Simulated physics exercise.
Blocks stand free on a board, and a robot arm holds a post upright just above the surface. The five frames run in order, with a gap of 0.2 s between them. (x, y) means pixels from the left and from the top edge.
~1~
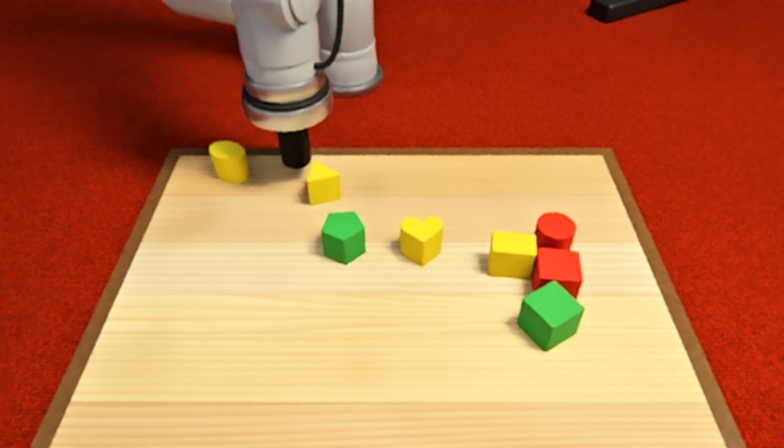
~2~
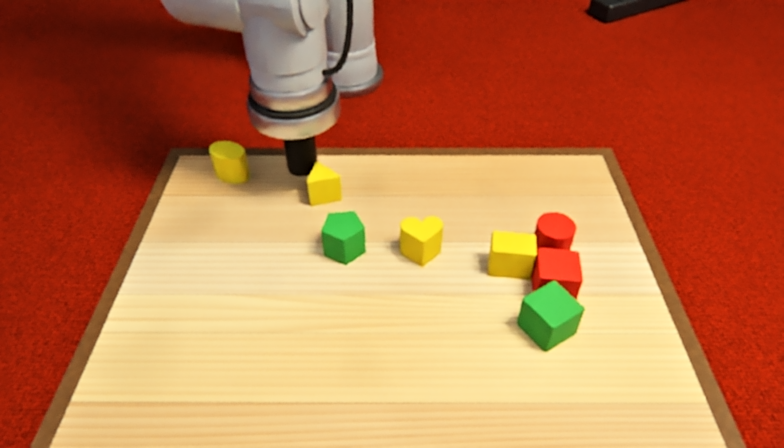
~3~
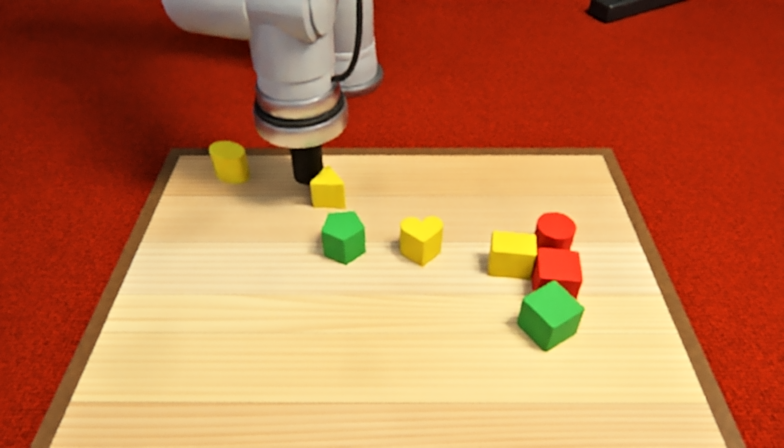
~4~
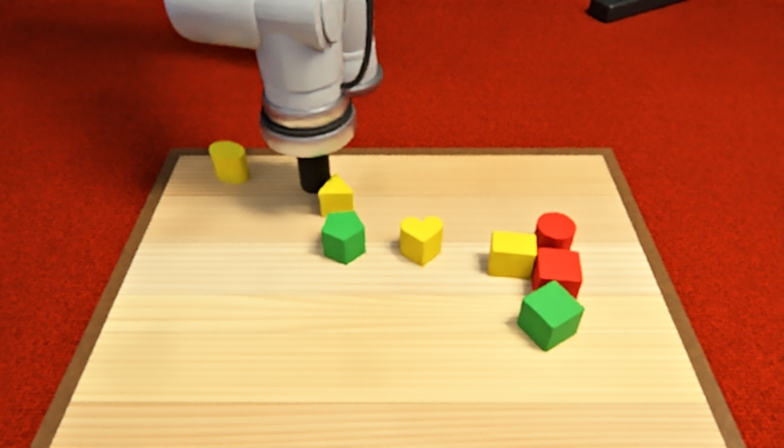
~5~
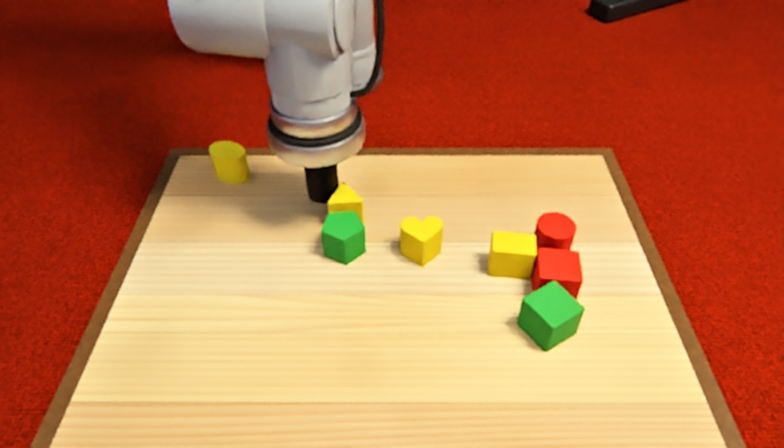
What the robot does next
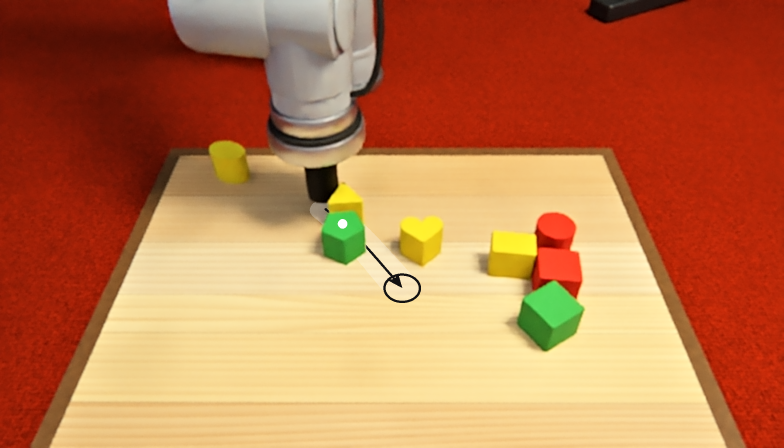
A robot arm holds a black post upright over a pale wooden board on a red surface, seen from a fixed, raised view. A yellow cylinder and triangular block sit at upper left, a green pentagonal block and yellow heart nearer the middle, and yellow, red and green blocks at right. The post moves right and nearer, pushing the triangular block toward the green pentagonal block.
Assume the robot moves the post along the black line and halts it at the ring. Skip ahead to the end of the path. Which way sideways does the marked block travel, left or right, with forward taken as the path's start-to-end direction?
It moves over to the right.
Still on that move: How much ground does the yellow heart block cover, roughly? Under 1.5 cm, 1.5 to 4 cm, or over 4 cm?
Verdict: Less than 1.5 cm.
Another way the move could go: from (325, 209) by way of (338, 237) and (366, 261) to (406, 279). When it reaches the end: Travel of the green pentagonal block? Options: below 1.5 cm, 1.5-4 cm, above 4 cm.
Net shift: Above 4 cm.
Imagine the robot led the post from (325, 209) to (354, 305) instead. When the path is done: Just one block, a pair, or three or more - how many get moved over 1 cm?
There will be two blocks displaced.
Path on the board, from (325, 209) through (364, 244) to (402, 288); the dot is on the green pentagonal block.
What follows on the original path. One third of the way, post at (351, 217); green pentagonal block at (348, 234), turned 30° clockwise; yellow triangular piece at (376, 215), turned 20° clockwise.
Two thirds of the way, post at (376, 243); green pentagonal block at (354, 259), turned 85° clockwise; yellow triangular piece at (405, 238); yellow heart block at (428, 227).
At the end, post at (402, 272); green pentagonal block at (358, 267), turned 130° clockwise; yellow triangular piece at (431, 253), turned 55° anticlockwise; yellow heart block at (428, 226).
